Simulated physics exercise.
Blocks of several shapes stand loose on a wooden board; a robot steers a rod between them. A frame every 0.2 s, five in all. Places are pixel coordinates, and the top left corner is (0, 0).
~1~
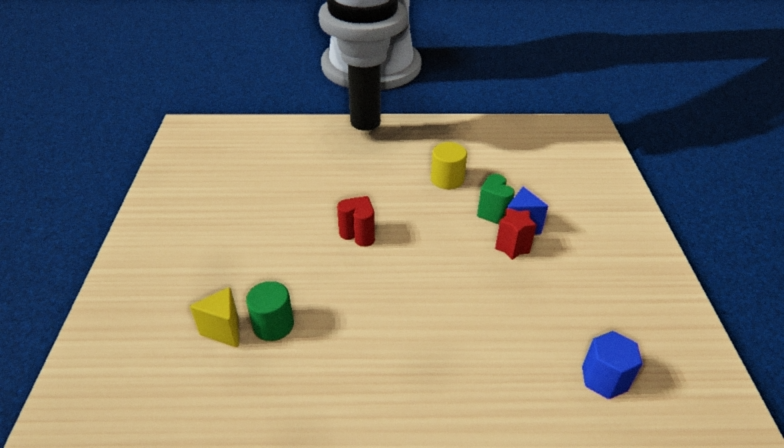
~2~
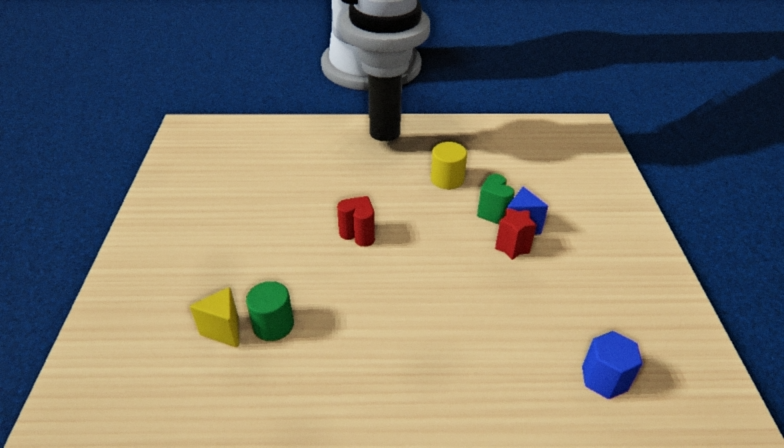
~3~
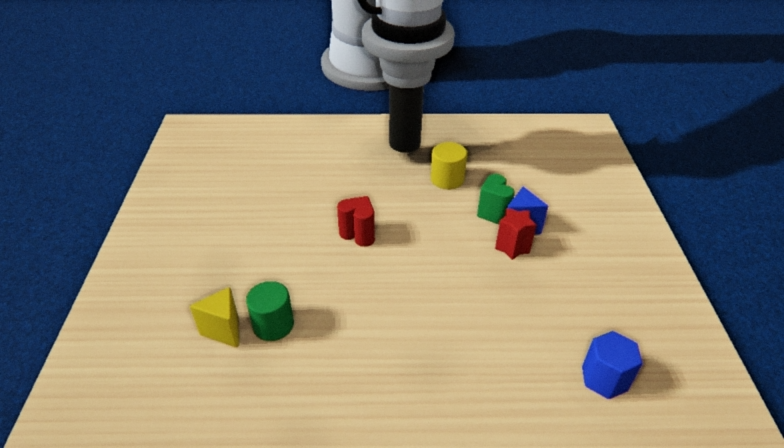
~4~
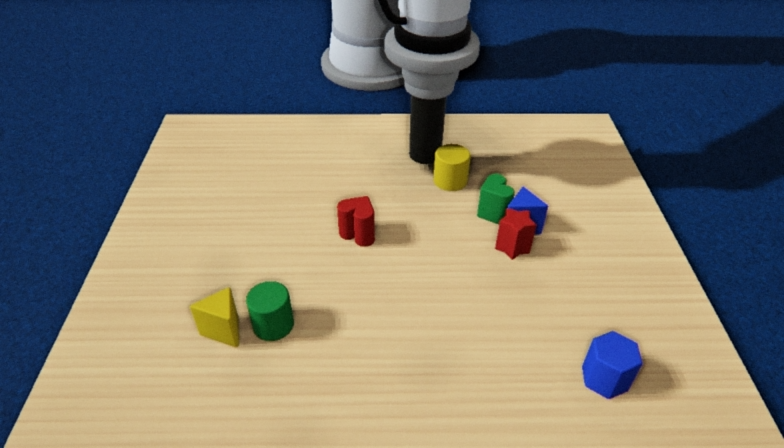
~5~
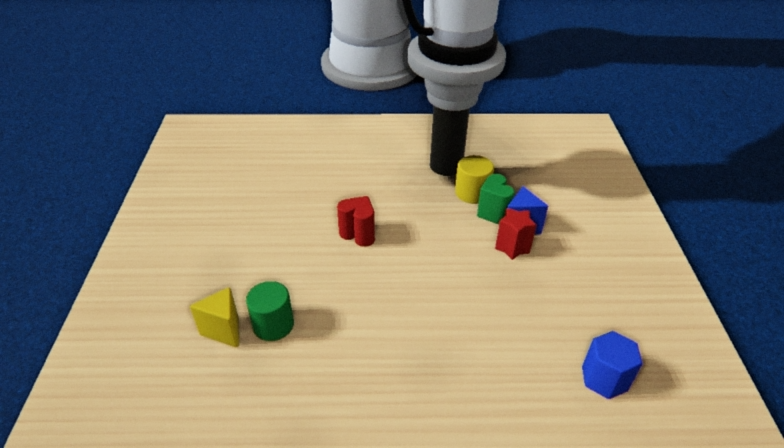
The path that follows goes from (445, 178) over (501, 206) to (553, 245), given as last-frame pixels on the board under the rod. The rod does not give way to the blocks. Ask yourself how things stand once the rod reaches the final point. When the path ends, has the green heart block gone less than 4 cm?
No - that is not the case.
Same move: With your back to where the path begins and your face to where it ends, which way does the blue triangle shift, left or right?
Right side.
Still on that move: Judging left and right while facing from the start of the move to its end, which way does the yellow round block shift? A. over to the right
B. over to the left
B.
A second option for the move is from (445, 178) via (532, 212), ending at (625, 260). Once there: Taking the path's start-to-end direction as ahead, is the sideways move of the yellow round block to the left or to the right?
Pushed left.
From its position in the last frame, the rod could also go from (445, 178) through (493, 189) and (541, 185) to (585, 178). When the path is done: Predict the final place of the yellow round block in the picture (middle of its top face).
At the end it should sit near (542, 181).
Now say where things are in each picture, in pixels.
Lower end of the rod (366, 123), tops of blocks, yellow round block (450, 151), green heart block (498, 185), red star-shaped block (518, 218), blue triangle (527, 199), in the first picture.
Rod (385, 133), blocks as before, in the second picture.
Rod (405, 144), blocks as before, in the third picture.
Rod (425, 155), yellow round block (453, 153), in the fourth picture.
Rod (446, 166), yellow round block (476, 164), green heart block (498, 185), red star-shaped block (518, 218), blue triangle (527, 199), in the fifth picture.
The first path, step by step. One third of the way, rod (485, 184); yellow round block (522, 178); green heart block (530, 200), turned 70° clockwise; red star-shaped block (522, 223), turned 25° clockwise; blue triangle (549, 213), turned 20° clockwise.
Two thirds of the way, rod (522, 206); yellow round block (562, 186); green heart block (548, 212), turned 80° clockwise; red star-shaped block (525, 227), turned 50° clockwise; blue triangle (567, 227), turned 30° clockwise.
At the end, rod (557, 233); yellow round block (571, 189); green heart block (585, 242), turned 85° clockwise; red star-shaped block (525, 227), turned 50° clockwise; blue triangle (604, 260), turned 35° clockwise.
